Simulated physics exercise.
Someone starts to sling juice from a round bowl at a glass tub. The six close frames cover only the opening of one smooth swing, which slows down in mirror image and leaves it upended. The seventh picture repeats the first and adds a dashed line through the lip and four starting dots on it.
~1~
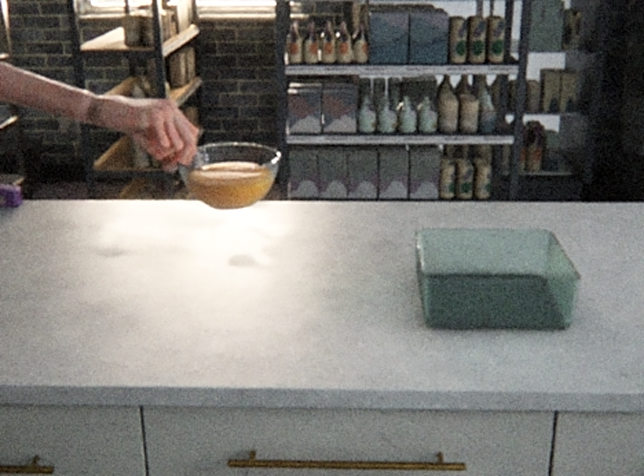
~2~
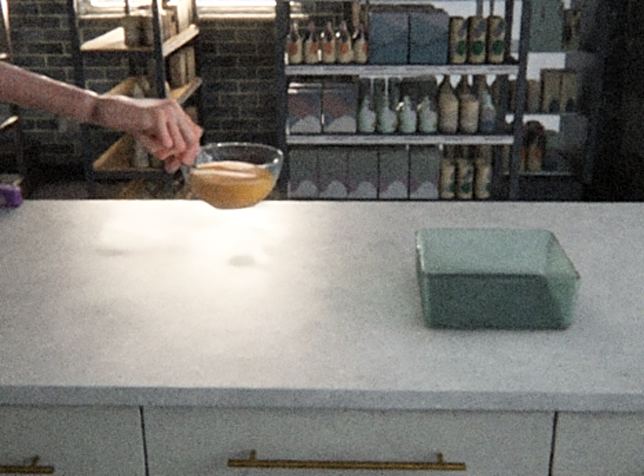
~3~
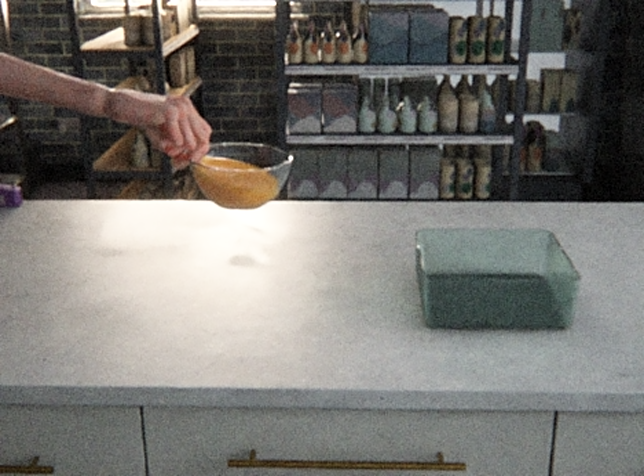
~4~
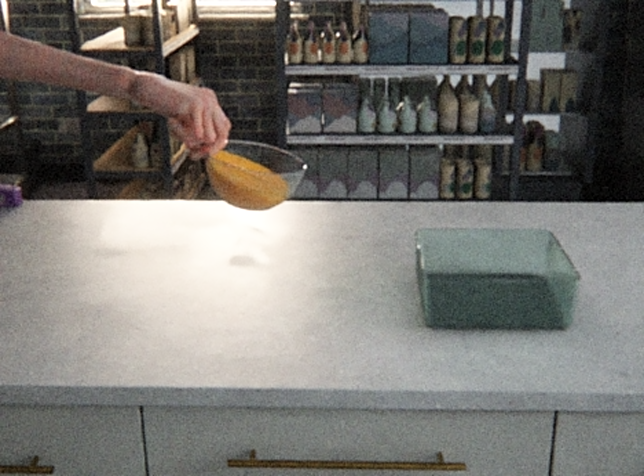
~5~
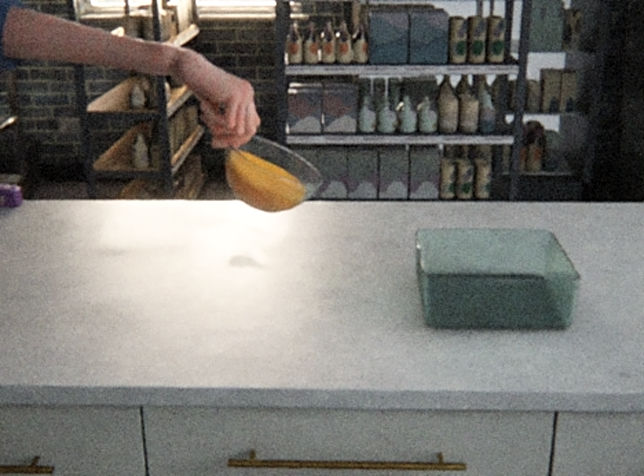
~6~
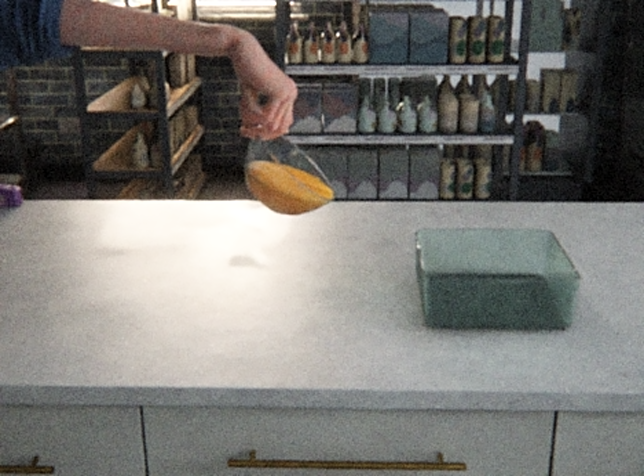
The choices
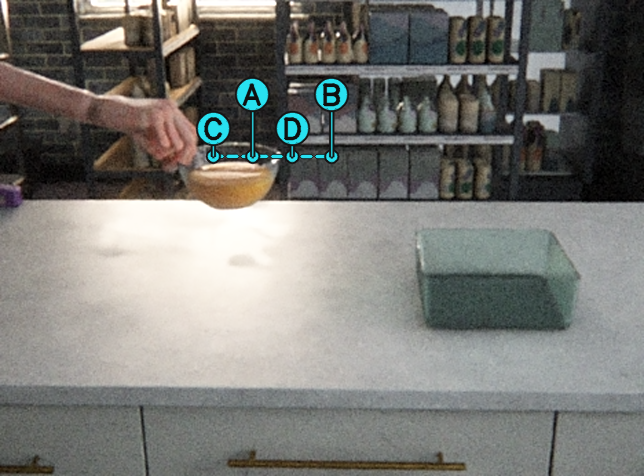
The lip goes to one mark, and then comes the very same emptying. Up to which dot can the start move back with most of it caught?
Use dot B.
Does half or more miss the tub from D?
Yes, it does.
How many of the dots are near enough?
One.
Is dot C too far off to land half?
Yes.
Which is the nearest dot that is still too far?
D it is.
In cyan, A at (252, 156); B at (331, 156); C at (213, 156); D at (292, 156).
With A, about 0 % lands in the tub, 98 % falls short.
With B, about 67 % lands in the tub, 16 % falls short and 17 % goes beside or beyond.
With C, about 0 % lands in the tub, 100 % falls short.
With D, about 20 % lands in the tub, 76 % falls short and 4 % goes beside or beyond.
